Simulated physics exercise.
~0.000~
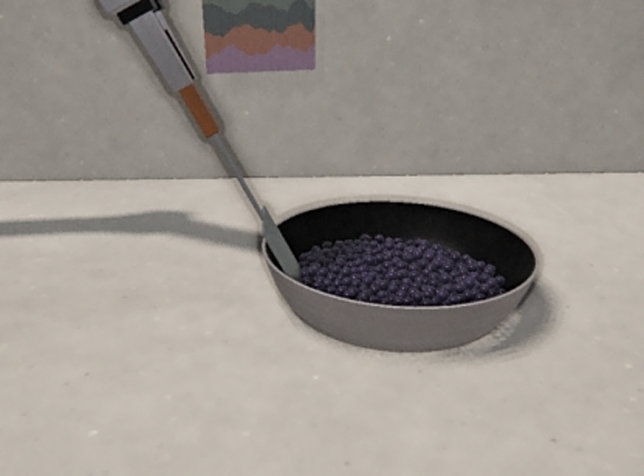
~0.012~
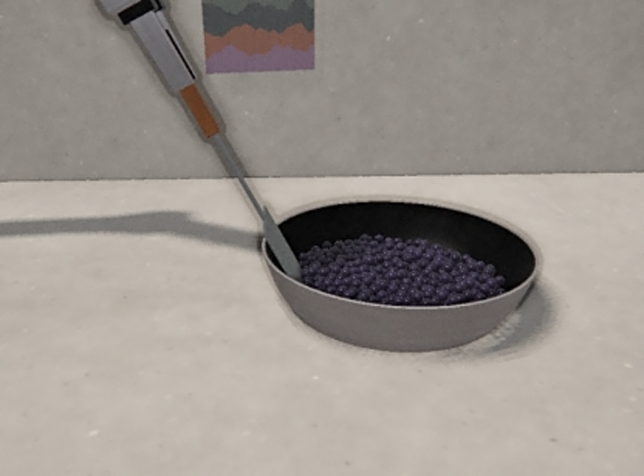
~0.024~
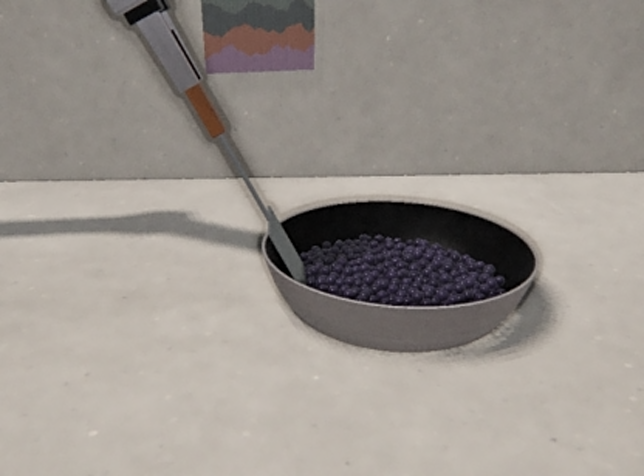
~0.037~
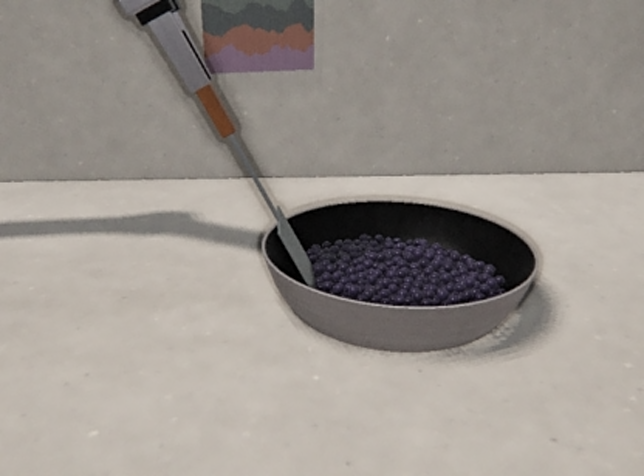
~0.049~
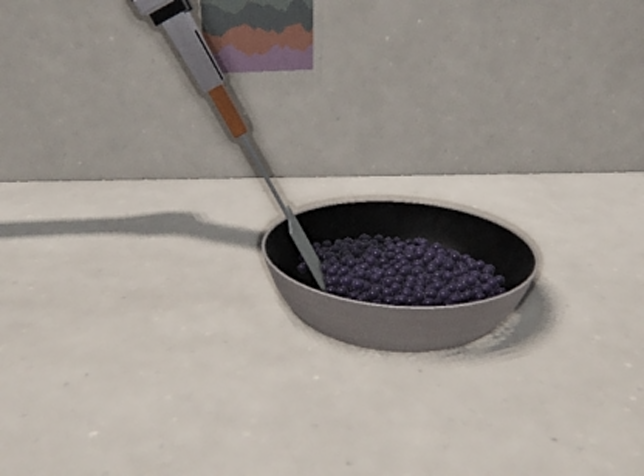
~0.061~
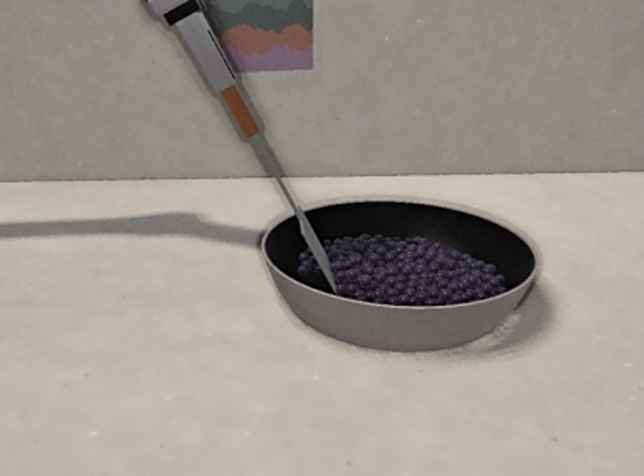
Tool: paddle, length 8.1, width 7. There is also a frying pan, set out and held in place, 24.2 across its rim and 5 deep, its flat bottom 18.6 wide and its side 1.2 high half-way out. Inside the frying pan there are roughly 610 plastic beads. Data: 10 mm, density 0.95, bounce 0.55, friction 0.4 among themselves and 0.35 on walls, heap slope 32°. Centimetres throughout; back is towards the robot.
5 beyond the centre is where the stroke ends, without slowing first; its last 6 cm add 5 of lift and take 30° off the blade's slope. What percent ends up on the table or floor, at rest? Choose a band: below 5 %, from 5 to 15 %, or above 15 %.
Below 5 %.
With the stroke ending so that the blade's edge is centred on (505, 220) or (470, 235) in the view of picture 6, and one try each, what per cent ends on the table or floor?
Try 1: Approx. 15 %; try 2: Approx. 5 %.
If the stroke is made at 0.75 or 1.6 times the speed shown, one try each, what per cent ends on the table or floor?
About 0 and 10 per cent.
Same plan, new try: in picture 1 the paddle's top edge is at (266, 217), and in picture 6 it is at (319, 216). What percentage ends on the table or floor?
I'd put it at roughly 10 per cent.
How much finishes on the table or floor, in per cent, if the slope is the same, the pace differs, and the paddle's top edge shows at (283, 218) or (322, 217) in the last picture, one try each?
0 % and 10 %.
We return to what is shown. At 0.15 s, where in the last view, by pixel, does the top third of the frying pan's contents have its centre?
Near pixel (432, 270).
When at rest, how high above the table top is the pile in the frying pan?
Peak at rest, approximately 4.5 centimetres.
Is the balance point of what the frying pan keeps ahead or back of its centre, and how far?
Ahead, by about 3.5 cm.
After 0.10 s, sloping 62°, highest piece 6 above the table; 607 in the frying pan.
After 0.15 s, sloping 50°, highest piece 6 above the table; 607 in the frying pan.
After 0.37 s, sloping 33°, highest piece 5 above the table; 589 in the frying pan, 17 on the table or floor, 1 on the blade or in flight.
After 1.42 s, sloping 33°, highest piece 4 above the table; 589 in the frying pan, 18 on the table or floor.
In the end, 589 in the frying pan, 18 on the table or floor. That is 3 % on the table or floor.
